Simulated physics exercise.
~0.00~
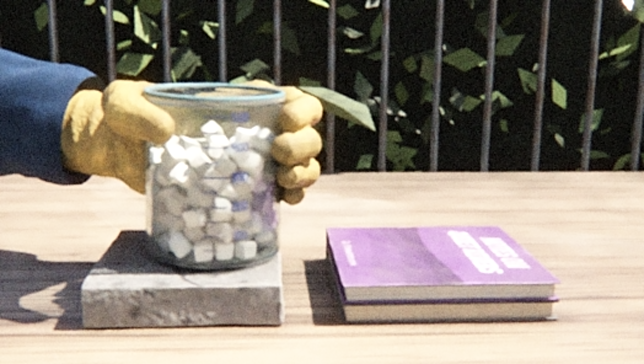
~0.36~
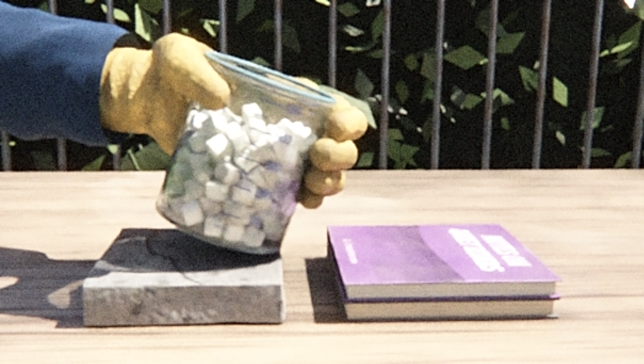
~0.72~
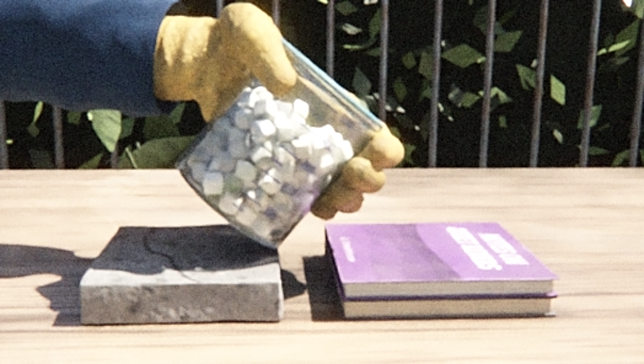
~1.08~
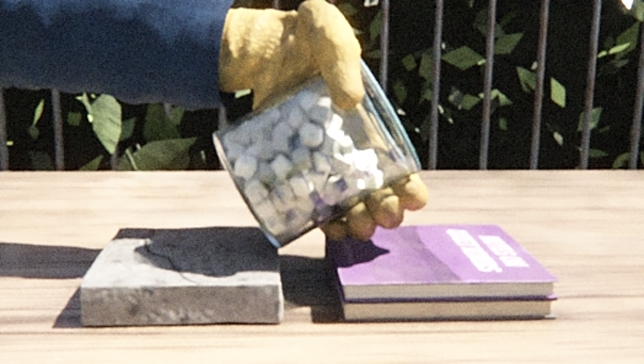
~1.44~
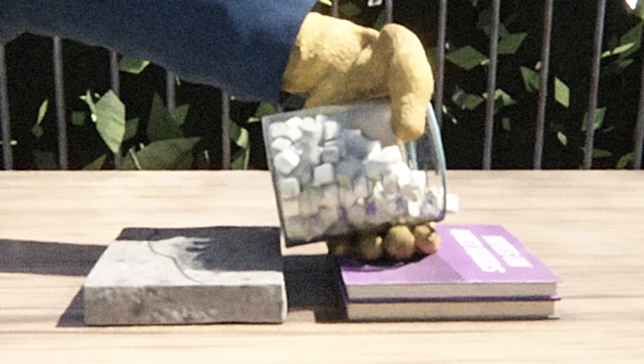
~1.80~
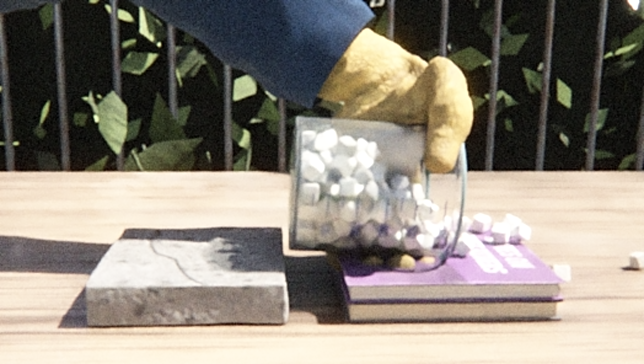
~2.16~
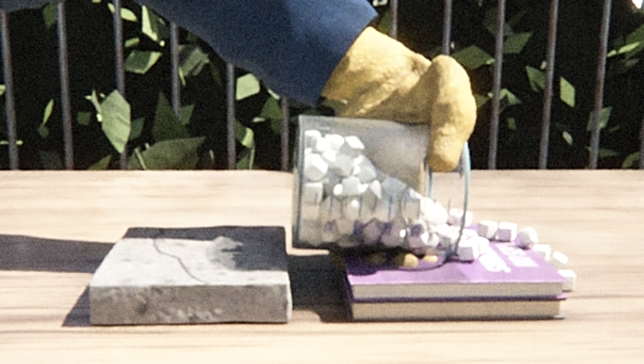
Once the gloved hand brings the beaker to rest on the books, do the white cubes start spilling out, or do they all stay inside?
They start spilling out. Some of the white cubes tumble from the beaker's mouth onto the purple book while many stay inside.
